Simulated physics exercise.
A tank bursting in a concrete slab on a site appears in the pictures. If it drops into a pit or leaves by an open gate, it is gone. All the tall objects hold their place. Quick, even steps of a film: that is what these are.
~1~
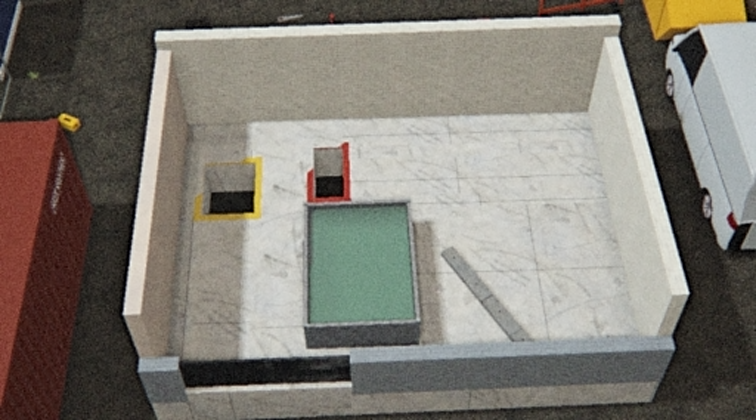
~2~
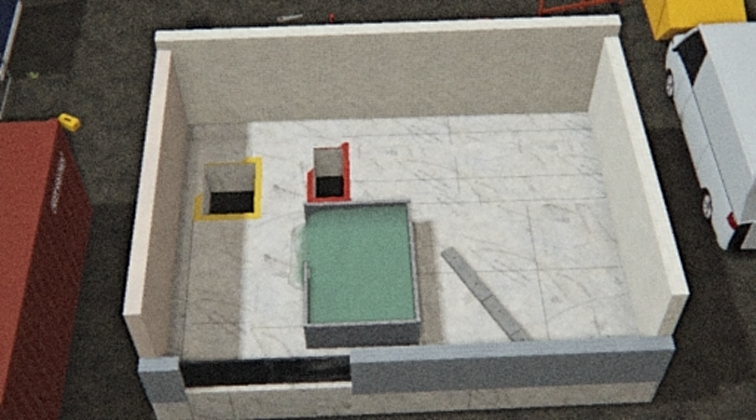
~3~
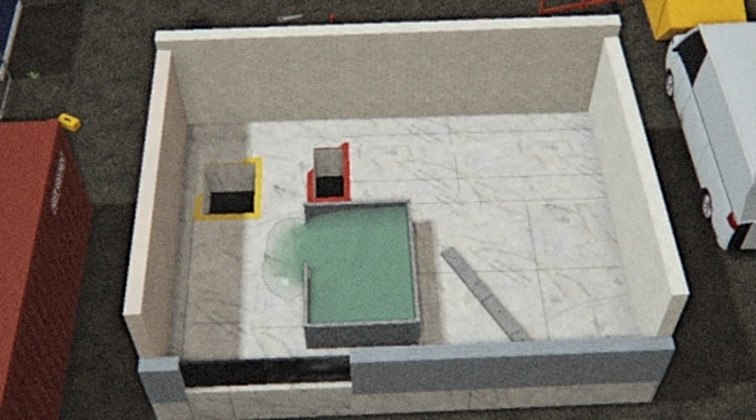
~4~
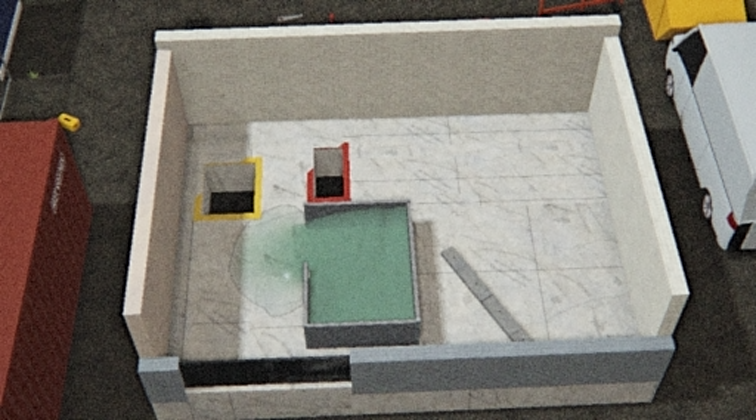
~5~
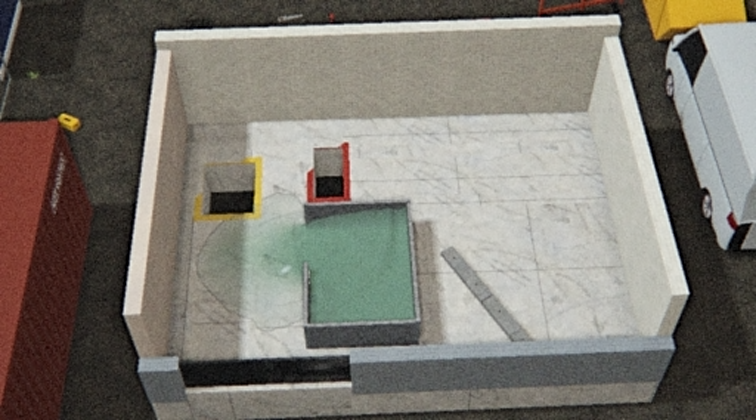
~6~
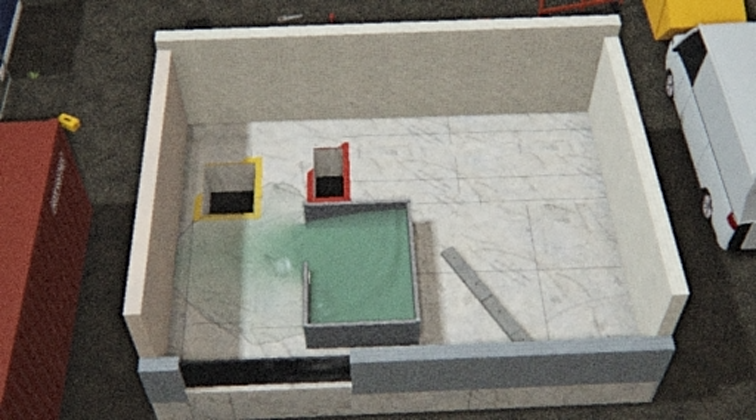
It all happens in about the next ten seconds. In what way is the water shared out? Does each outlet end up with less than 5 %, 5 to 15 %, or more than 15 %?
At the end, the gate ends up with a share that stays below five per cent; the red pit ends up with a share that stays below five per cent; the yellow pit ends up with a share topping fifteen per cent.
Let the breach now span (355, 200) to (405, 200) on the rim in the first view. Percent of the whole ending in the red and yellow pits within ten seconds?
For red it's about 14 per cent, and for yellow about 10 per cent.
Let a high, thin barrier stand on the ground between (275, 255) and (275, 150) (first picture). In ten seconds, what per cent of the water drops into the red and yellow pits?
Red 15 %, yellow 15 %.
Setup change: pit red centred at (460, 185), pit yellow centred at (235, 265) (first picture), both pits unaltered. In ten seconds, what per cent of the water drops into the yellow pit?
Out of a hundred parts, 60 go to yellow.
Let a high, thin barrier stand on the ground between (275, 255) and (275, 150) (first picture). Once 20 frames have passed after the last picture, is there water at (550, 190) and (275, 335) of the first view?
Taking them in the order asked, the first is not reached and the second is inundated.
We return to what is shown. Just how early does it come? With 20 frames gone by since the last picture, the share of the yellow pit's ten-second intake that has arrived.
Share by then: About 45 in a hundred.
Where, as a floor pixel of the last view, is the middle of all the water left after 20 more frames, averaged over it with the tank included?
About (297, 286).
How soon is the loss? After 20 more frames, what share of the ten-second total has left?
By my reckoning, 45 %.
A moment on, water covers 15 % of the floor; the gate 0 %, the red pit 0 %, the yellow pit 3 %.
Next, water covers 20 % of the floor; the gate 0 %, the red pit 0 %, the yellow pit 10 %.
Then, water covers 30 % of the floor; the gate 0 %, the red pit 0 %, the yellow pit 19 %.
Later, water covers 40 % of the floor; the gate 0 %, the red pit 1 %, the yellow pit 31 %.
In the end, water covers 55 % of the floor; the gate 0 %, the red pit 2 %, the yellow pit 41 %.
